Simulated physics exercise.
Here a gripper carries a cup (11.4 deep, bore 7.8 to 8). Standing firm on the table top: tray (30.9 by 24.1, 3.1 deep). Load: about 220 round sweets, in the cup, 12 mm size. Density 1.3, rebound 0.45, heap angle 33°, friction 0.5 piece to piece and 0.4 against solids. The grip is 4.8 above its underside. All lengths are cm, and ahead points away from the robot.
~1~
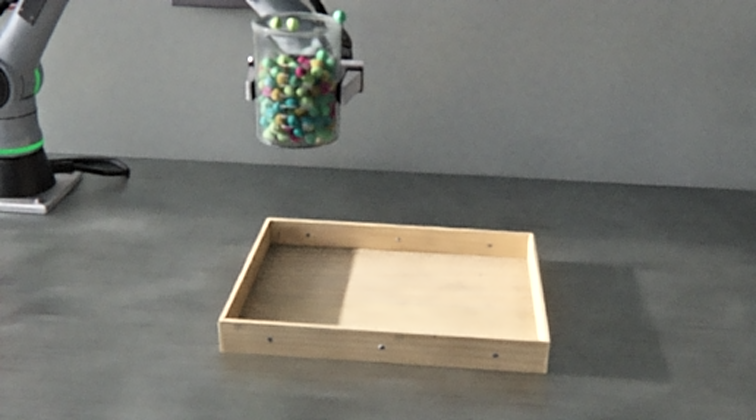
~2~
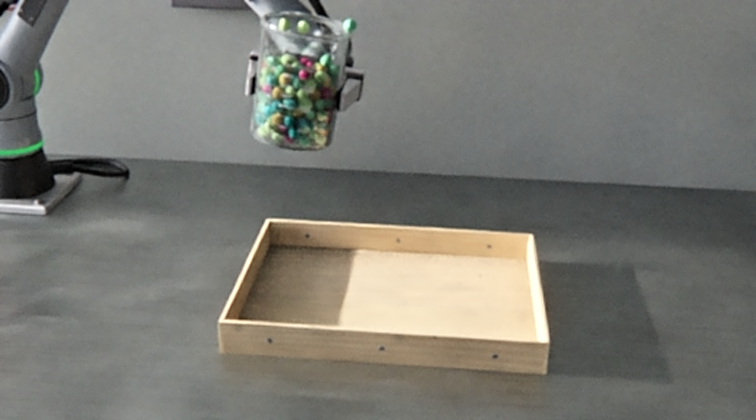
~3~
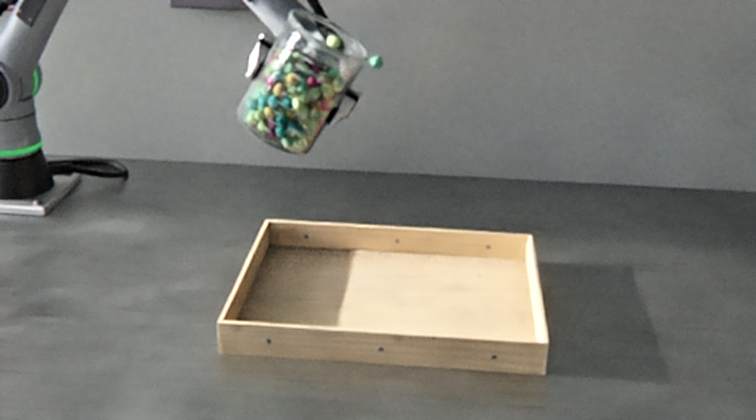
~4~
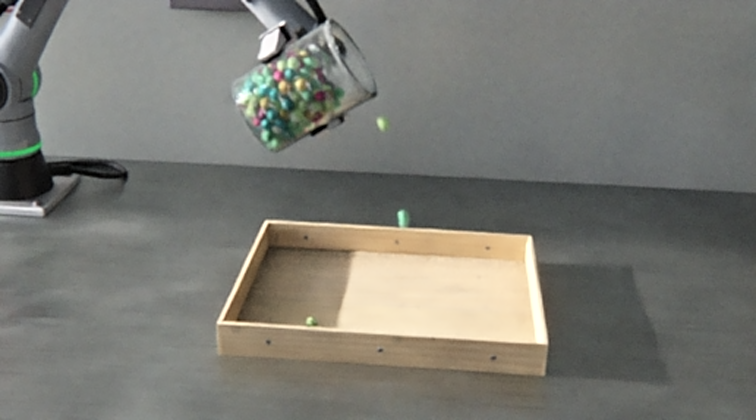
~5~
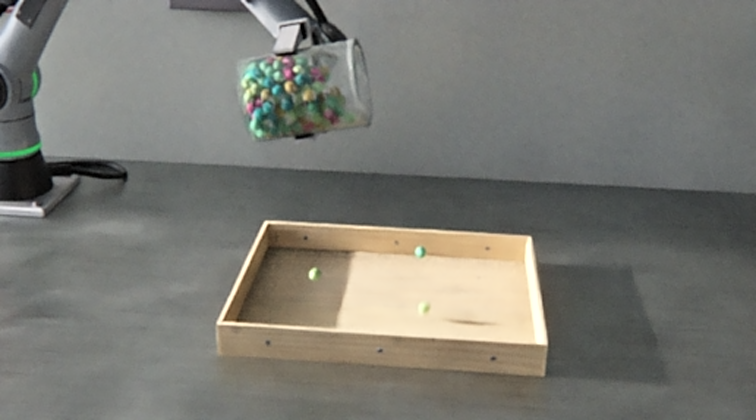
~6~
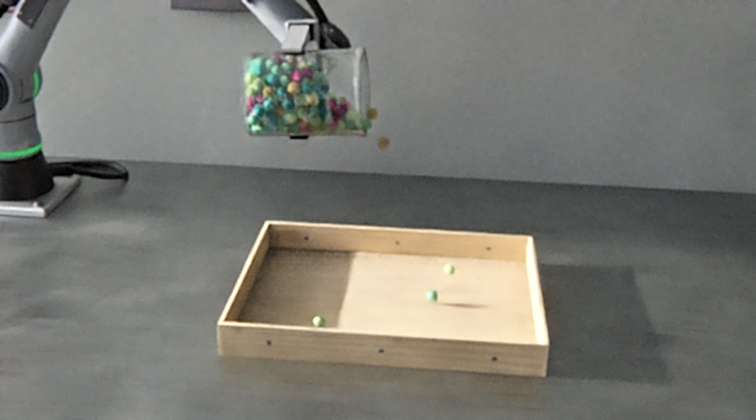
A clear cup of colourful round sweets, held by a robot's gripper above a shallow wooden tray, tilted steadily to the right until nearly sideways, and a few sweets dropped out and bounced in the tray.
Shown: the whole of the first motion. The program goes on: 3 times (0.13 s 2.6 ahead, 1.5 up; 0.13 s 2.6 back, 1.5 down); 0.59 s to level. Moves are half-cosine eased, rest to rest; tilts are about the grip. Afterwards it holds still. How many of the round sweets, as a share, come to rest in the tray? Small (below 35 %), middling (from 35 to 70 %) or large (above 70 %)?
A middling share, from 35 to 70 %, ends in the tray.
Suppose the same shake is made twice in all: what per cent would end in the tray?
In that case some 45 per cent.
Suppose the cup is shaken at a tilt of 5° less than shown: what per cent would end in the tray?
It would be near 45 per cent.
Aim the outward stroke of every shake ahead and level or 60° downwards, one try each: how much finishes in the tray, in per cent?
Some 50 and 15 per cent.
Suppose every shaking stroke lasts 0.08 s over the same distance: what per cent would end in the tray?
Then about 80 per cent.
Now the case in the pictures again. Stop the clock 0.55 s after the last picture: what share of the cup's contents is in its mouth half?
Some 55 per cent.
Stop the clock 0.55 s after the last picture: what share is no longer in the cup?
Some 45 per cent.
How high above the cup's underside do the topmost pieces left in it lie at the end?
About 6.0 cm.
Then, 0.55 s after the last picture, tilted 86° forward, highest piece 23 above the table; 127 in the cup, 56 in the tray, 38 in flight or on a rim.
Then, 1.10 s after the last picture, tilted 38° forward, highest piece 26 above the table; 131 in the tray, 90 in the cup.
Then, 1.57 s after the last picture, level, highest piece 25 above the table; 131 in the tray, 90 in the cup.
Then, 2.62 s after the last picture, level, highest piece 25 above the table; 131 in the tray, 90 in the cup.
Final count, 131 in the tray, 90 in the cup. That is 59 % in the tray.
